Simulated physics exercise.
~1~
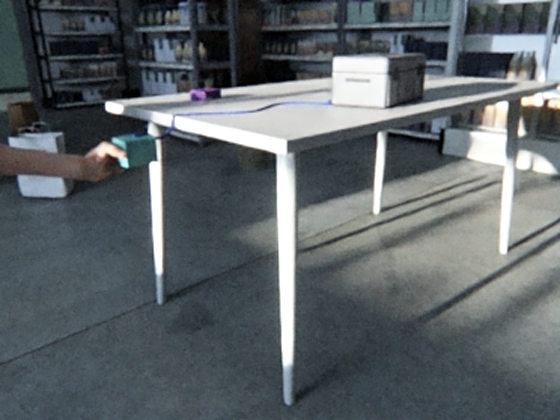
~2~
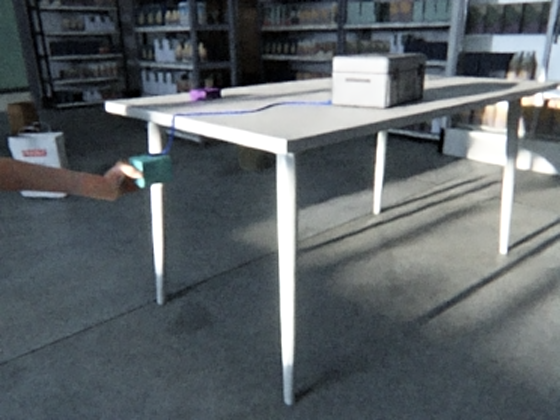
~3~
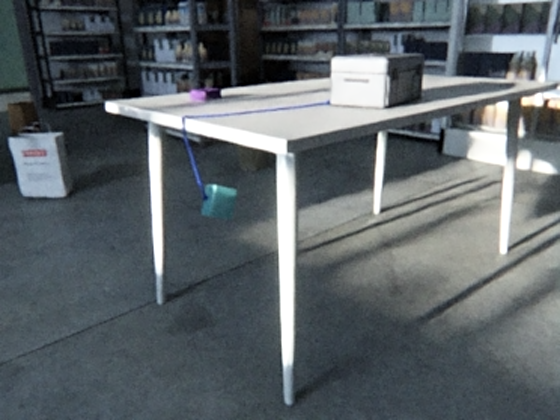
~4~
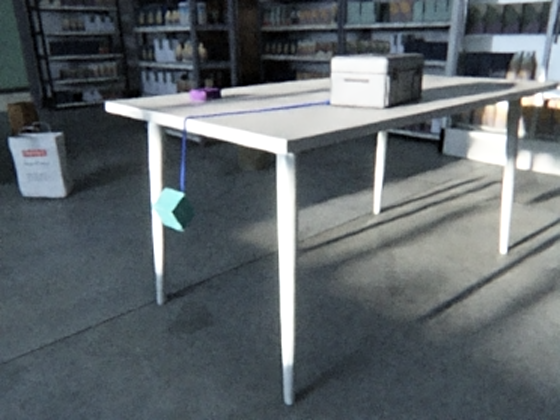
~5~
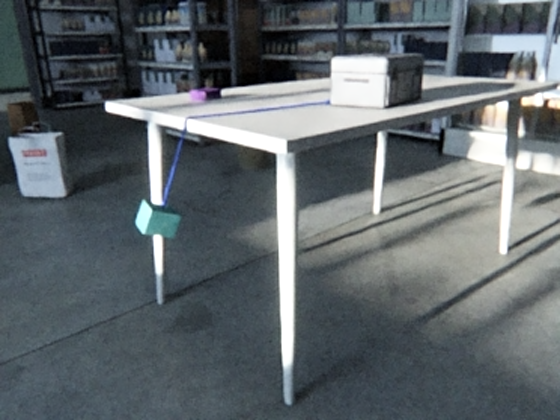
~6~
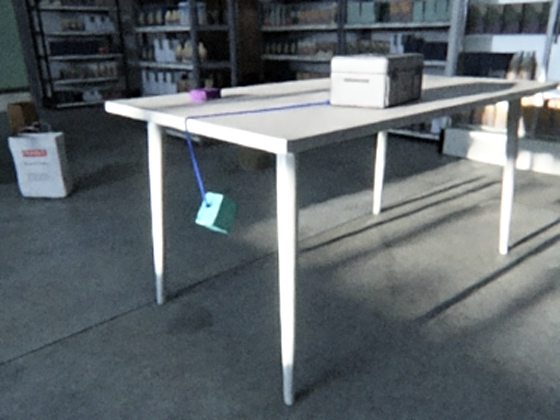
In a dim storeroom with stocked shelves along the back, a still view looks slightly down at a pale table on a grey floor. A grey toolbox sits on top, with a small purple box to its left, and a blue string runs from the toolbox across the tabletop to the left end. A hand at the left holds a turquoise block on the string, lowers it slightly, then lets go and withdraws. The block swings right, back left, and right again, turning as it goes. Finally it still hangs in the air, while both boxes stay put.
